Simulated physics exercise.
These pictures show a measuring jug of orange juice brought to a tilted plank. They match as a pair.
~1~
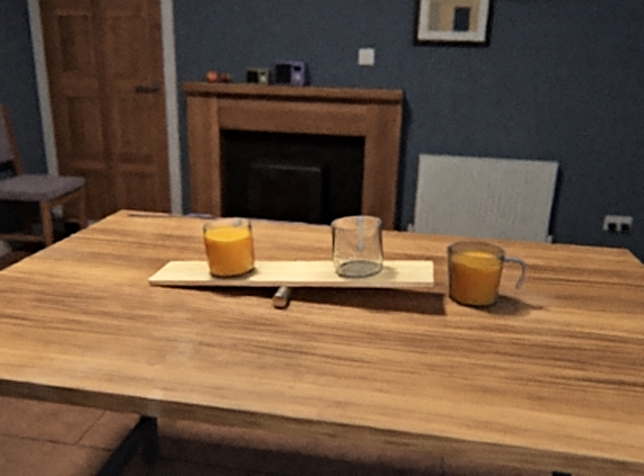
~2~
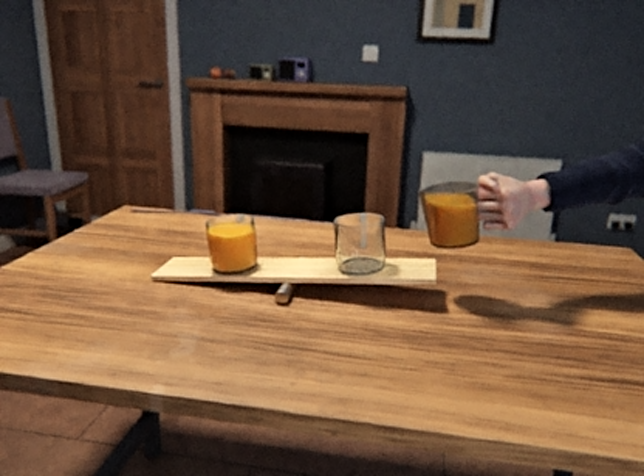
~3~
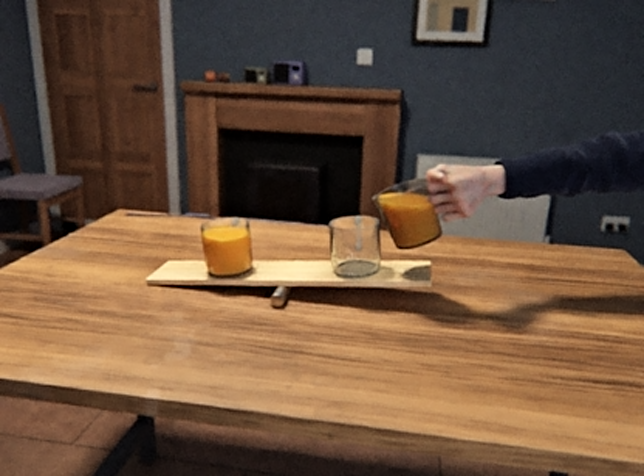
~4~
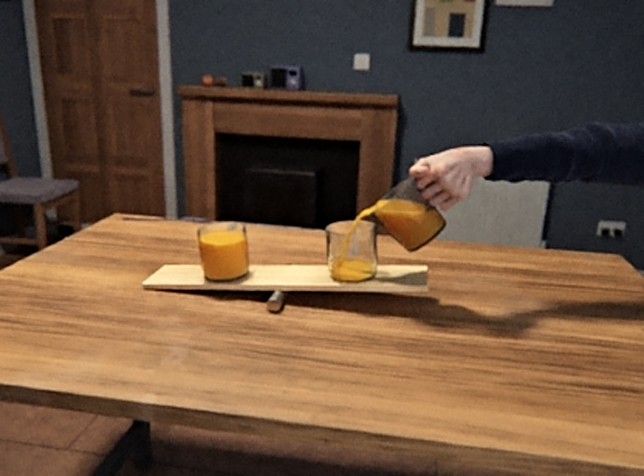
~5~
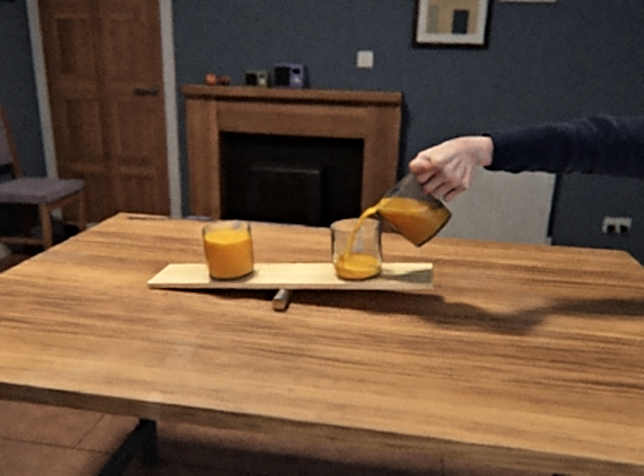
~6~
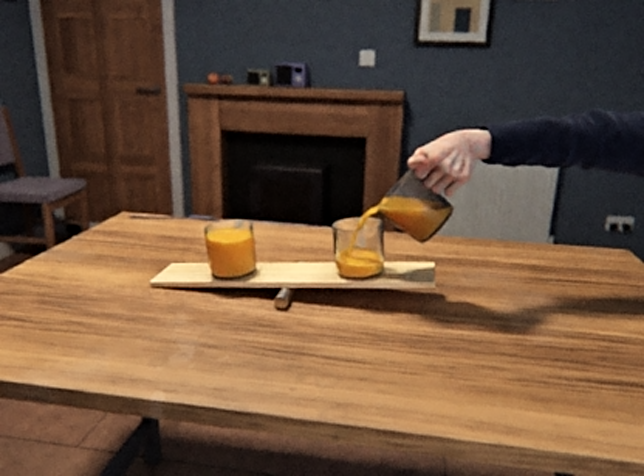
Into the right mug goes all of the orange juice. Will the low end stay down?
No, it rises.
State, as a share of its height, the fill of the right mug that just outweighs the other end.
65 % or so.
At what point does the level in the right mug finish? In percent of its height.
Near 80 in a hundred.
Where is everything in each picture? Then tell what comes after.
In the first frame, all is still; measuring jug (476, 272) about three quarters full; right mug (357, 245) empty, raised; left mug (230, 246) about three quarters full, on the low side.
In the second frame, the hand lifts the measuring jug; pipe (282, 296); right mug (360, 242) empty.
In the third frame, the measuring jug is brought over; measuring jug (410, 213) tipped 20° with all of its load; right mug (355, 245) empty.
In the fourth frame, a stream runs into the right mug; pipe (274, 304); right mug nearly empty, surface at (353, 268); left mug about three quarters full, surface at (222, 238).
In the fifth frame, a stream runs into the right mug; measuring jug (413, 209) tipped 50° with about three quarters of its load; right mug (357, 247) about a quarter full.
In the sixth frame, a stream runs into the right mug; pipe (281, 301); right mug about a quarter full, surface at (359, 258); left mug about three quarters full, surface at (229, 235).
Soon after, the right mug is about half full; the plank leans as before.
Later, the right mug is about three quarters full; the plank has swung over, and that end is down.
In the end, the right mug is about three quarters full; the plank has swung over, and that end is down.
